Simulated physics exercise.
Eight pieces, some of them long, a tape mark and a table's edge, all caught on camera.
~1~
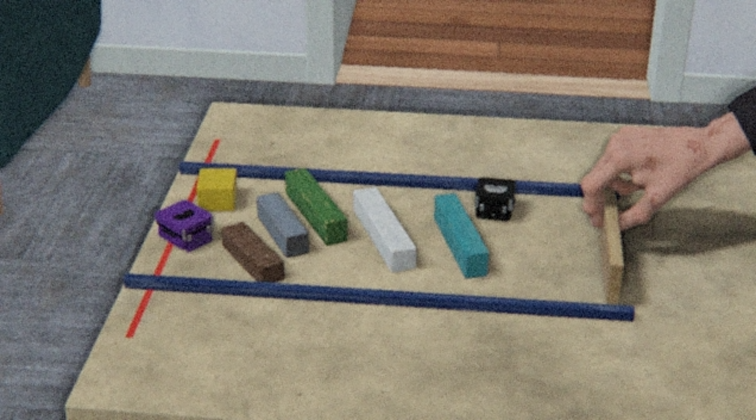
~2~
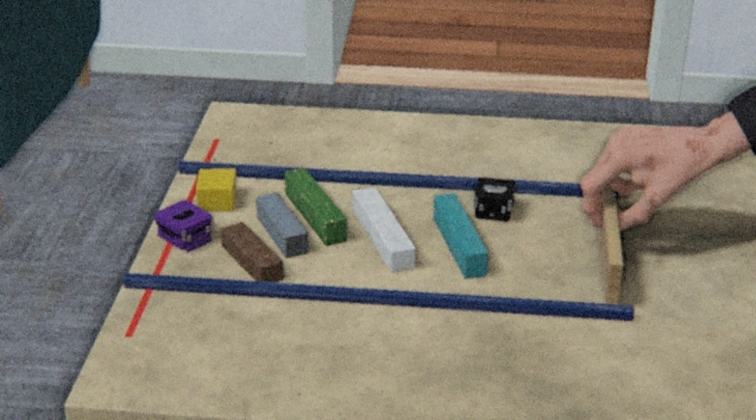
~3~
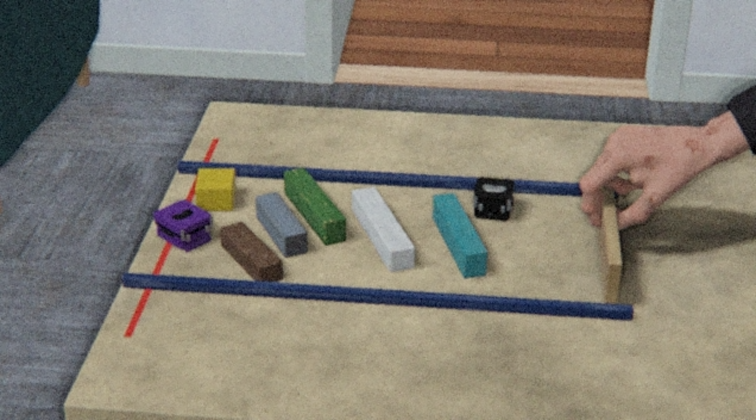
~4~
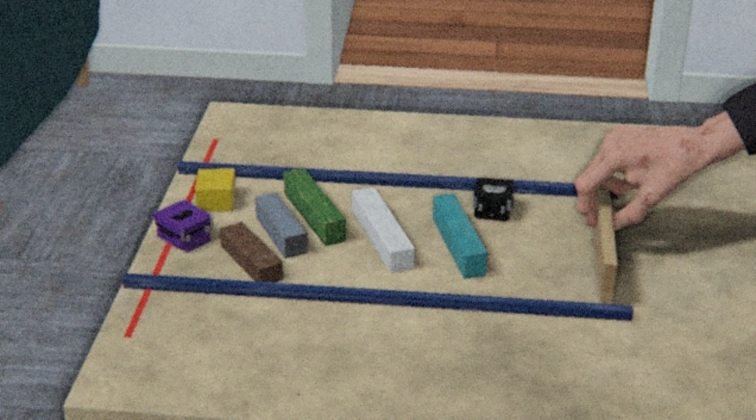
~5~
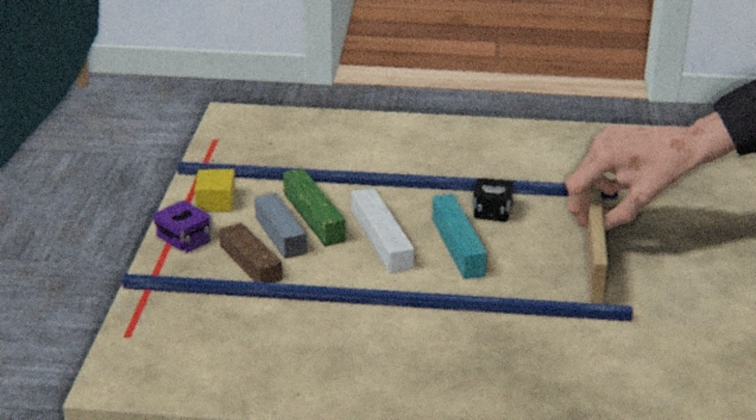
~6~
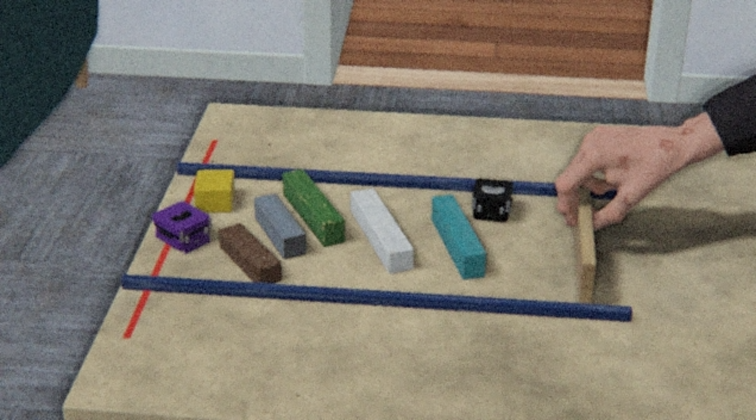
At the start, a hand holds a small wooden board upright at the right end of two blue rails, with eight coloured pieces lying between it and a red line on the left. The board stays nearly still, then the hand slides it slightly left, while the pieces show hardly any movement.
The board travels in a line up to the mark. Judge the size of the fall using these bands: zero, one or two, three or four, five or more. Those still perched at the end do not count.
Five or more come down.
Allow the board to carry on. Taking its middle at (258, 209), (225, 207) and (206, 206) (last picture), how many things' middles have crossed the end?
1, 3 and 4.
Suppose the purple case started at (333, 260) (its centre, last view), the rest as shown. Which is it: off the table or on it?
If so, it ends up falling.
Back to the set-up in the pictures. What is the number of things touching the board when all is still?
Number: 2.
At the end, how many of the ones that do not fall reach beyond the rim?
I'd say 1 of them.
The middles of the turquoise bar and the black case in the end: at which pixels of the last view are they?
Listed as asked: First (164, 216), and then (175, 178).
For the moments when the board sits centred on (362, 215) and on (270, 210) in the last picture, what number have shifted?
First 6, then 8.
Soon after, none off yet; purple case at rest near (182, 228); yellow block at rest near (215, 191); brown bar at rest near (250, 254).
After that, none off yet; purple case at rest near (182, 228); yellow block at rest near (215, 191); brown bar displaced a little near (223, 259).
And then, none off yet; purple case on its side near (114, 273); yellow block displaced about its own width near (160, 192); brown bar displaced about its own width near (176, 265).
In the end, the number that fall off is five or more; gone, white bar, green bar, grey stick, brown bar, yellow block and purple case.
